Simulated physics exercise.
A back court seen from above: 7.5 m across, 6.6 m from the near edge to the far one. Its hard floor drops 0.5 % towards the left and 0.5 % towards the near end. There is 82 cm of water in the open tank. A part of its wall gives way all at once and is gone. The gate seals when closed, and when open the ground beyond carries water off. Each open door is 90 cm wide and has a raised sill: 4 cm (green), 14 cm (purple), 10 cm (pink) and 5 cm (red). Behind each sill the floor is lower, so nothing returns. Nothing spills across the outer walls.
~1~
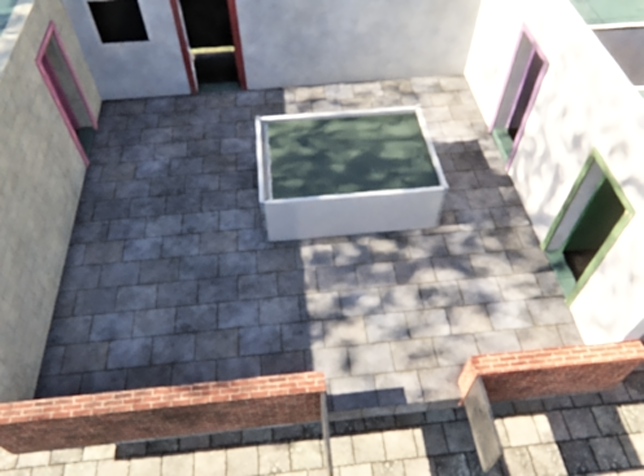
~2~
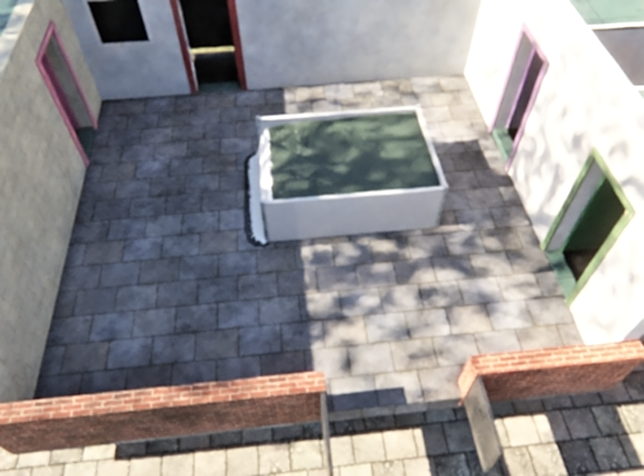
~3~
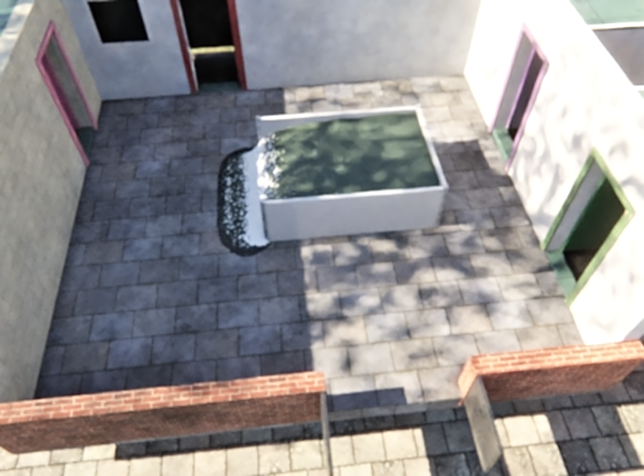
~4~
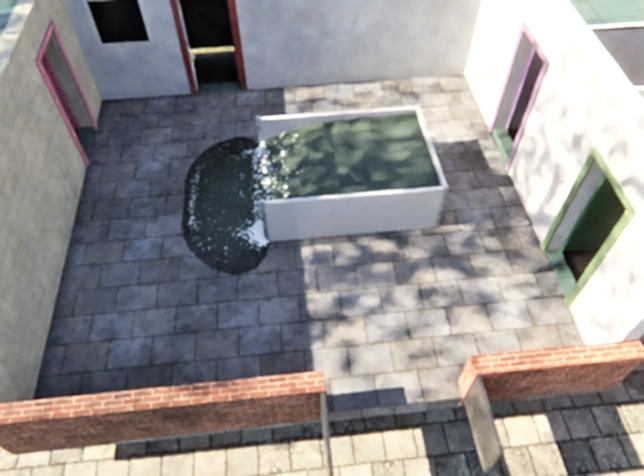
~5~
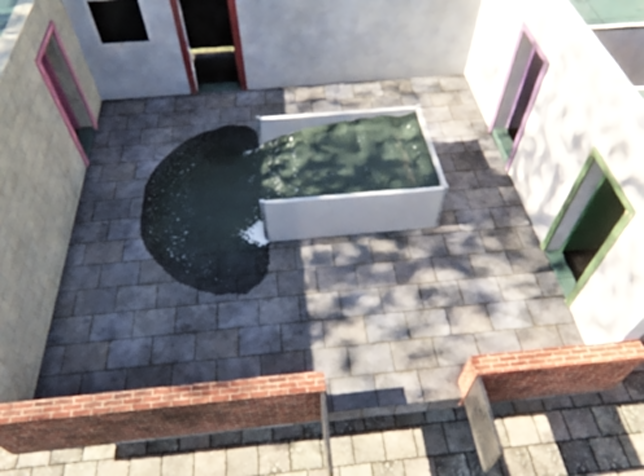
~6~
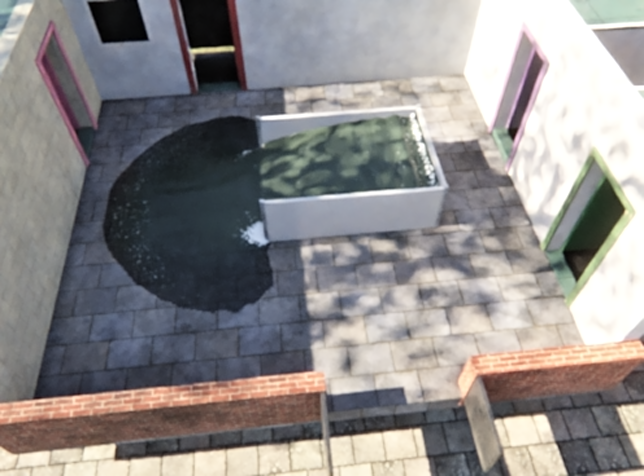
Dark green water burst out through the left end of a white-walled open tank in a paved courtyard, foaming at first, then spread across the grey paving in a wide, rounded, steadily growing pool.
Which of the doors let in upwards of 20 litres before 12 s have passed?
Within that time: At the green door it goes over the limit; at the purple door it keeps below the limit; at the pink door it passes the limit; at the red door it passes the limit.
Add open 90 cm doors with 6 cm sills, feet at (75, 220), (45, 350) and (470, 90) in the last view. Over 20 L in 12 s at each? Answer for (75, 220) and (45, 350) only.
In that order: Over, above.
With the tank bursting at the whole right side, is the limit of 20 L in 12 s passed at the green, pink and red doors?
Then: Green past it, pink over, red below.
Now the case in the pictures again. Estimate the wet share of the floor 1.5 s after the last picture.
About 40 per cent.
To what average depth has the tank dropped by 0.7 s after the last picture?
About 47 cm.
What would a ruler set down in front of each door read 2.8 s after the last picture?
In cm: Green 0, purple 0, pink 27, red 11.
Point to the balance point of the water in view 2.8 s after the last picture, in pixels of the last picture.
Near (187, 217).
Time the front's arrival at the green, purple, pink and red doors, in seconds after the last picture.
Arrival: Green 4.5 s, purple 5.0 s, pink 0.3 s, red 0.7 s.
Then, 0.7 s after the last picture water covers 35 % of the floor and is deepest (44 cm) near (75, 220); green door not reached, purple door not reached, pink door 22 cm at the sill, 8 L in, red door not reached.
Then, 1.5 s after the last picture water covers 40 % of the floor and is deepest (54 cm) near (28, 426); green door not reached, purple door not reached, pink door 29 cm at the sill, 73 L in, red door 3 cm at the sill, 0 L in.
Then, 2.8 s after the last picture water covers 45 % of the floor and is deepest (41 cm) near (28, 426); green door not reached, purple door not reached, pink door 27 cm at the sill, 191 L in, red door 11 cm at the sill, 2 L in.
Then, 6.3 s after the last picture water covers 95 % of the floor and is deepest (16 cm) near (28, 426); green door 14 cm at the sill, 55 L in, purple door 9 cm at the sill, 0 L in, pink door 12 cm at the sill, 306 L in, red door 8 cm at the sill, 29 L in.
Then, 11.3 s after the last picture water covers 100 % of the floor and is deepest (13 cm) near (524, 373); green door 11 cm at the sill, 195 L in, purple door 7 cm at the sill, 0 L in, pink door 6 cm at the sill, 309 L in, red door 5 cm at the sill, 36 L in.
